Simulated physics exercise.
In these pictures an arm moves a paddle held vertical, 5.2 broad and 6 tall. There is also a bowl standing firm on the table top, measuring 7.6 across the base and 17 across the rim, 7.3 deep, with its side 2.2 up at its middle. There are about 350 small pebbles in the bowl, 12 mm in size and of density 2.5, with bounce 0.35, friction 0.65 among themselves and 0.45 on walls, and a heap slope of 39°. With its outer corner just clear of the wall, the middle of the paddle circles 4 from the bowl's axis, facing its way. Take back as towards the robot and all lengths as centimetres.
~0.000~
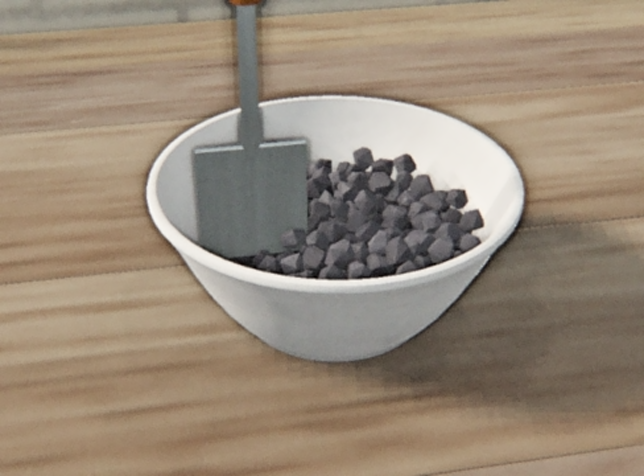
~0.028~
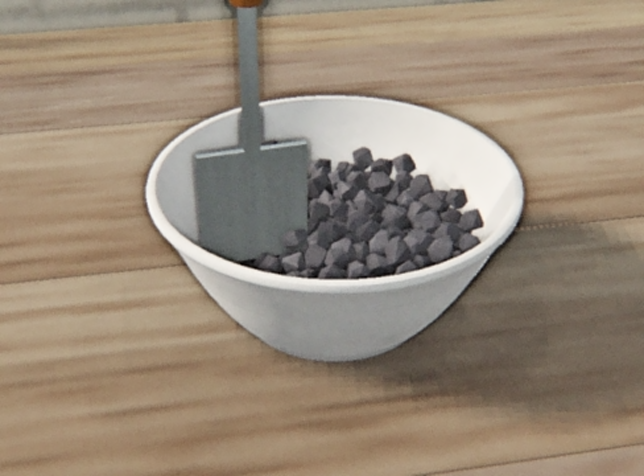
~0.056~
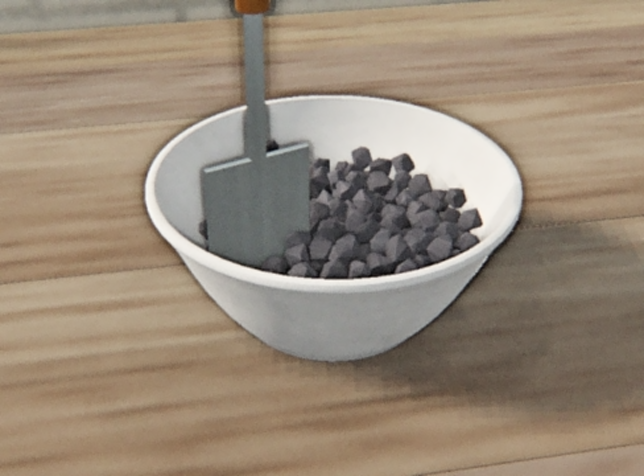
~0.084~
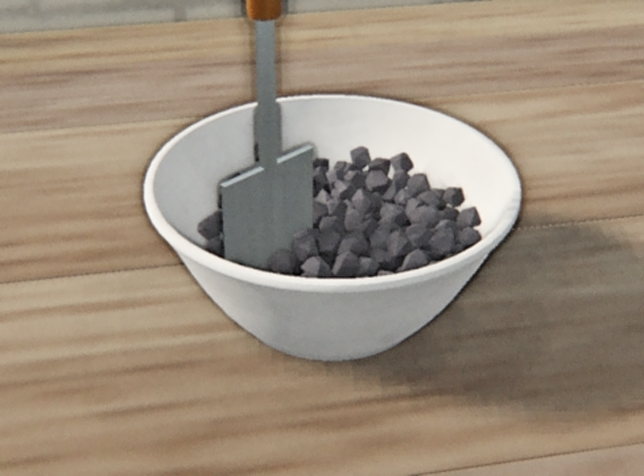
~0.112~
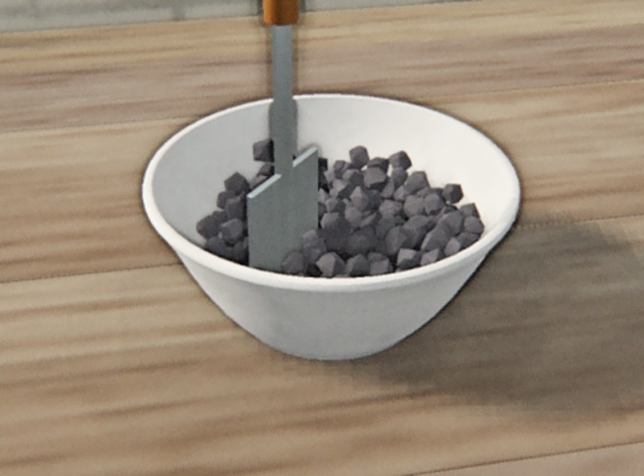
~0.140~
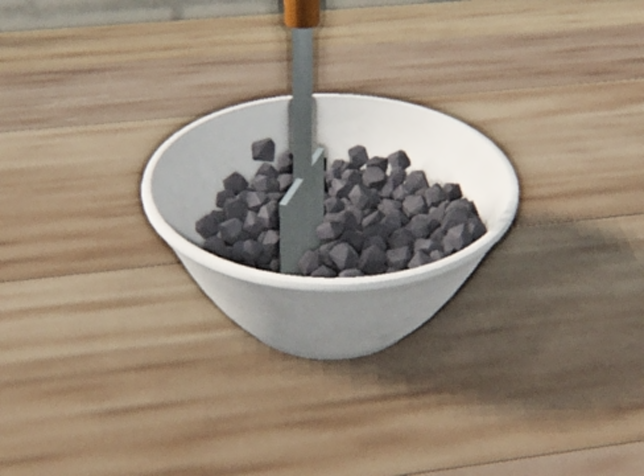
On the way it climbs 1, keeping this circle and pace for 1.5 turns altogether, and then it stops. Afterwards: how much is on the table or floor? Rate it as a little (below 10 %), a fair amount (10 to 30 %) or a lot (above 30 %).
A fair amount.
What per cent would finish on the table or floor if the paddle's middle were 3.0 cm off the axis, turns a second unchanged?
In that case some 20 %.
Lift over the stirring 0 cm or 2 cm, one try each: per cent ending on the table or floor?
Estimates: 25 % and 15 %.
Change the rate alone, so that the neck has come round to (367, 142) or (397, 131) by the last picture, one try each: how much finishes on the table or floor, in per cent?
About 35 per cent, then about 40 per cent.
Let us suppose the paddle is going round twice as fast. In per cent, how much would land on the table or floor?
45 per cent.
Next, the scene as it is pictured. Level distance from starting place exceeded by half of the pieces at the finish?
I'd put it at roughly 5 centimetres.
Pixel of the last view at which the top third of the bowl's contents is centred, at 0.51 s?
Roughly at (296, 154).
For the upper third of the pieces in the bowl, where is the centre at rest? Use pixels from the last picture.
The centre sits around (376, 202) in the last picture.
After 0.51 s, 248° round, highest piece 10 above the table; 316 in the bowl, 20 on the table or floor, 13 in flight or on the tool.
After 0.89 s, 76° round, highest piece 10 above the table; 290 in the bowl, 52 on the table or floor, 7 in flight or on the tool.
After 1.27 s, 180° round, highest piece 8 above the table; 275 in the bowl, 74 on the table or floor.
After 1.97 s, 180° round, highest piece 8 above the table; 275 in the bowl, 74 on the table or floor.
In the end, 275 in the bowl, 74 on the table or floor. That is 21 % on the table or floor.
